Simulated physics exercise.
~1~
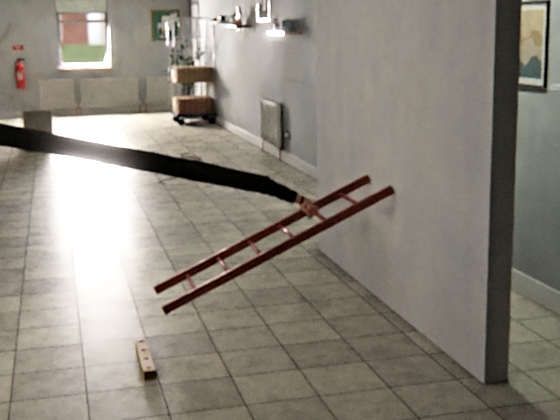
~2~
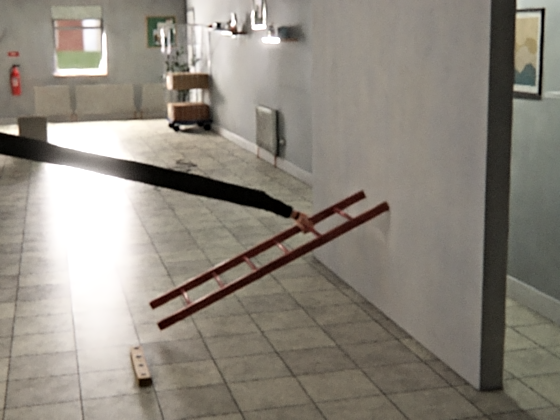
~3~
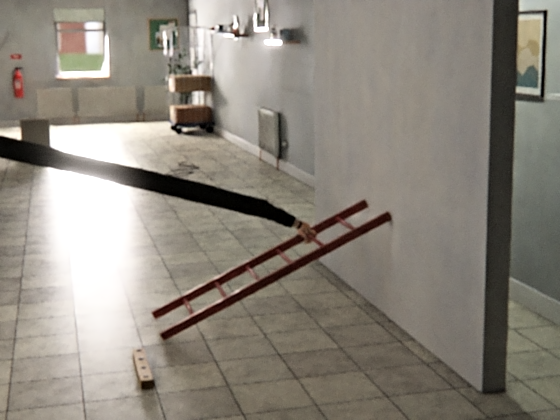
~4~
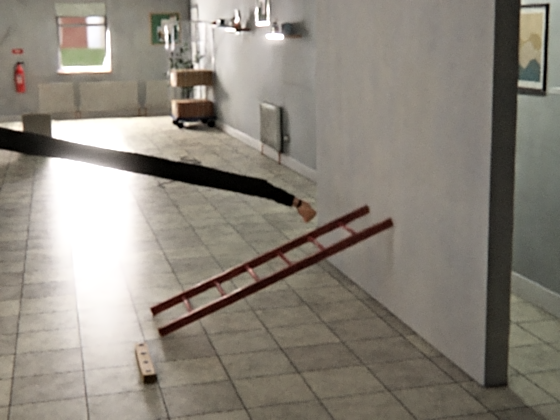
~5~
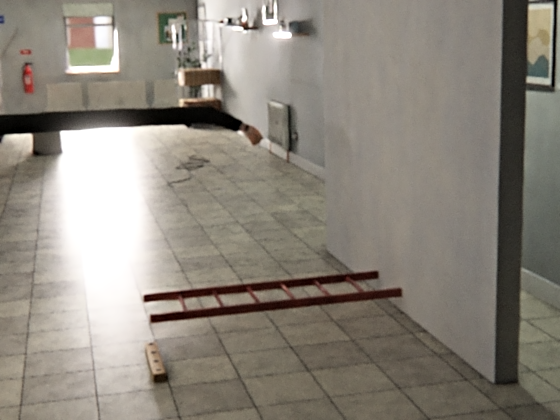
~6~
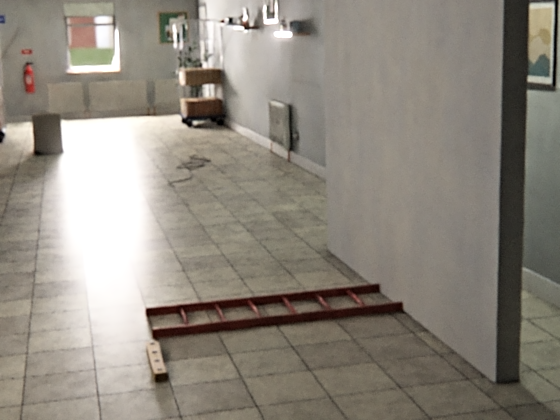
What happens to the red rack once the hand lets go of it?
It does not stay propped up. It slips down the wall and ends up lying flat on the tiled floor.
An arm in a black sleeve lowered a red, ladder-like rack at a slant against a grey wall, then let go and drew back. The rack slipped down the wall and ended up flat on the tiled floor beside a small wooden batten.
